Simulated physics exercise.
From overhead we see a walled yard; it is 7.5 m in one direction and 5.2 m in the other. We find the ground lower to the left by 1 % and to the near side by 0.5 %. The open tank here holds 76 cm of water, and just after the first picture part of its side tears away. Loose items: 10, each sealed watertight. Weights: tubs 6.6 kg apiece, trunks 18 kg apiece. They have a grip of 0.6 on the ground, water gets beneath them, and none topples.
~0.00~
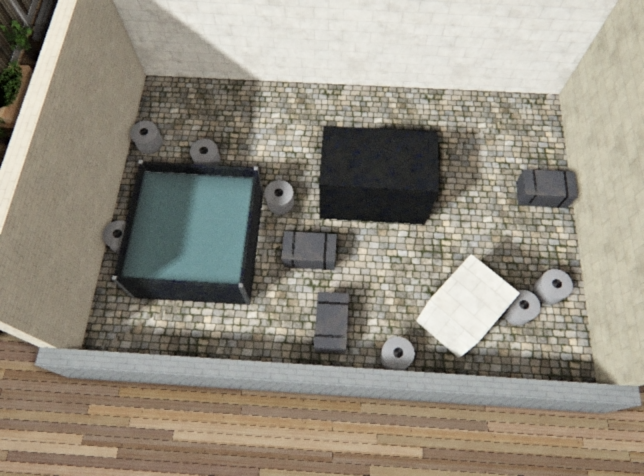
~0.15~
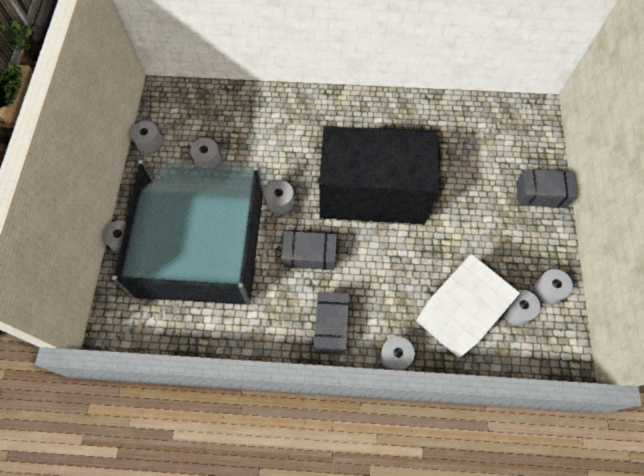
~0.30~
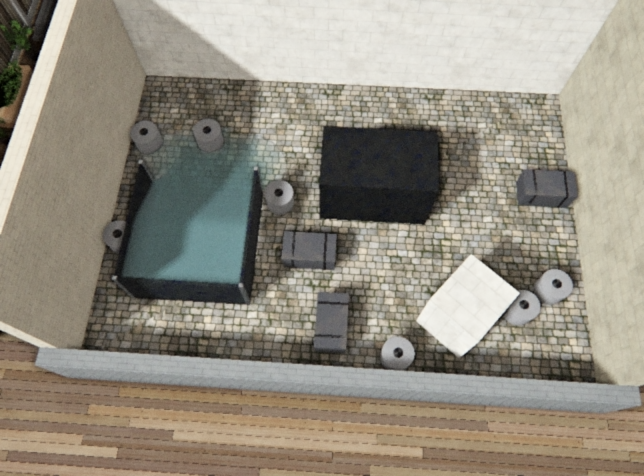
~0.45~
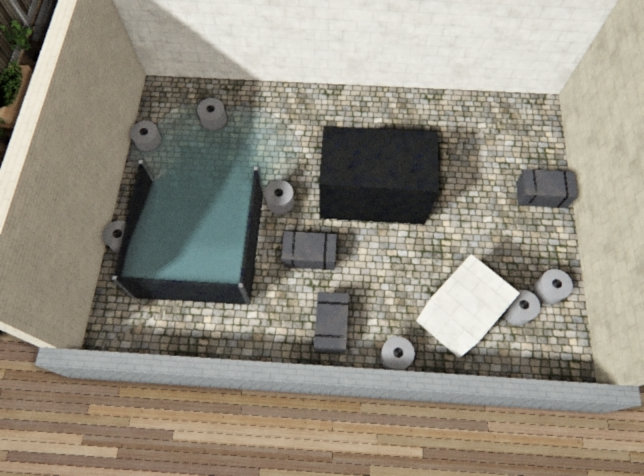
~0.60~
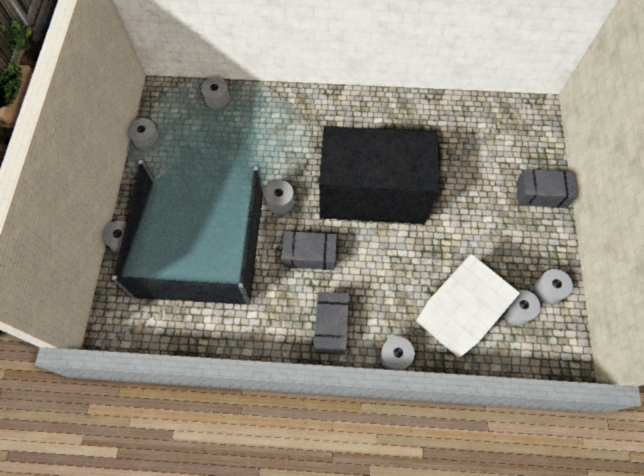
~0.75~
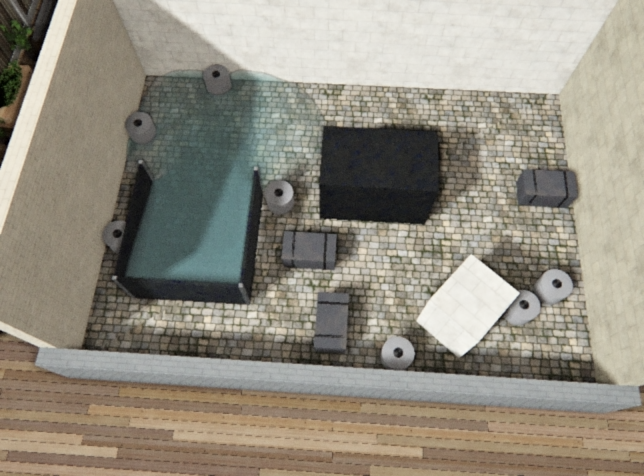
Water pouring from the far side of a dark square tank across a walled cobbled yard, pushing one grey tub to the back wall and slightly shifting another.
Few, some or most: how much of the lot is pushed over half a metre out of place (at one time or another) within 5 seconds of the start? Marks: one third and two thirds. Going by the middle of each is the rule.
Share: Between one and two thirds.
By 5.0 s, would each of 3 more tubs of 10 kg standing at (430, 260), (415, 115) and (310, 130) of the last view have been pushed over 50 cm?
Reading them off in order: Not beyond, clears the mark, clears the mark.
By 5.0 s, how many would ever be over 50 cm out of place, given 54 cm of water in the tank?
That would make 3 of them.
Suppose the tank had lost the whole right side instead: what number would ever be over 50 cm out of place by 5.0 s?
Then it comes to 7.
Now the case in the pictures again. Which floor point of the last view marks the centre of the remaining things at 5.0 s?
Near (349, 262).
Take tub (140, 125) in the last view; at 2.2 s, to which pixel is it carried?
About (161, 73), give or take.
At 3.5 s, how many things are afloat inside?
At that time the total is 3.
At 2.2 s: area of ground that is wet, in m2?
That flooded area is roughly 14 m2.
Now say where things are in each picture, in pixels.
The first picture shows a tub at (204, 151), on the bottom; a tub at (144, 132) rests on the ground; water covers 3.1 m2; 0 of 10 have shifted.
The second picture shows a tub at (204, 149) rests on the ground; a tub at (144, 132) rests on the ground; water covers 4.1 m2; 0 of 10 have shifted.
The third picture shows a tub at (207, 130) rests on the ground, 37 cm from its start; a tub at (144, 132), on the bottom; water covers 5.3 m2; 1 of 10 have shifted.
The fourth picture shows a tub at (211, 109) rests on the ground, 80 cm from its start; a tub at (144, 132) rests on the ground; water covers 7.0 m2; 1 of 10 have shifted.
The fifth picture shows a tub at (214, 87), on the bottom, 125 cm from its start; a tub at (142, 129), on the bottom, 7 cm from its start; water covers 8.9 m2; 2 of 10 have shifted.
The sixth picture shows a tub at (216, 74), afloat, 153 cm from its start; a tub at (138, 123) floats, 20 cm from its start; water covers 10.0 m2; 2 of 10 have shifted.
After 1.1 s 2 of 10 are over 50 cm from their spots; 2 afloat.
After 2.2 s 2 of 10 are over 50 cm from their spots; 2 afloat.
After 3.5 s 3 of 10 are over 50 cm from their spots; 3 afloat.
After 5.0 s 4 of 10 are over 50 cm from their spots, and 4 have been at some point; 4 afloat.
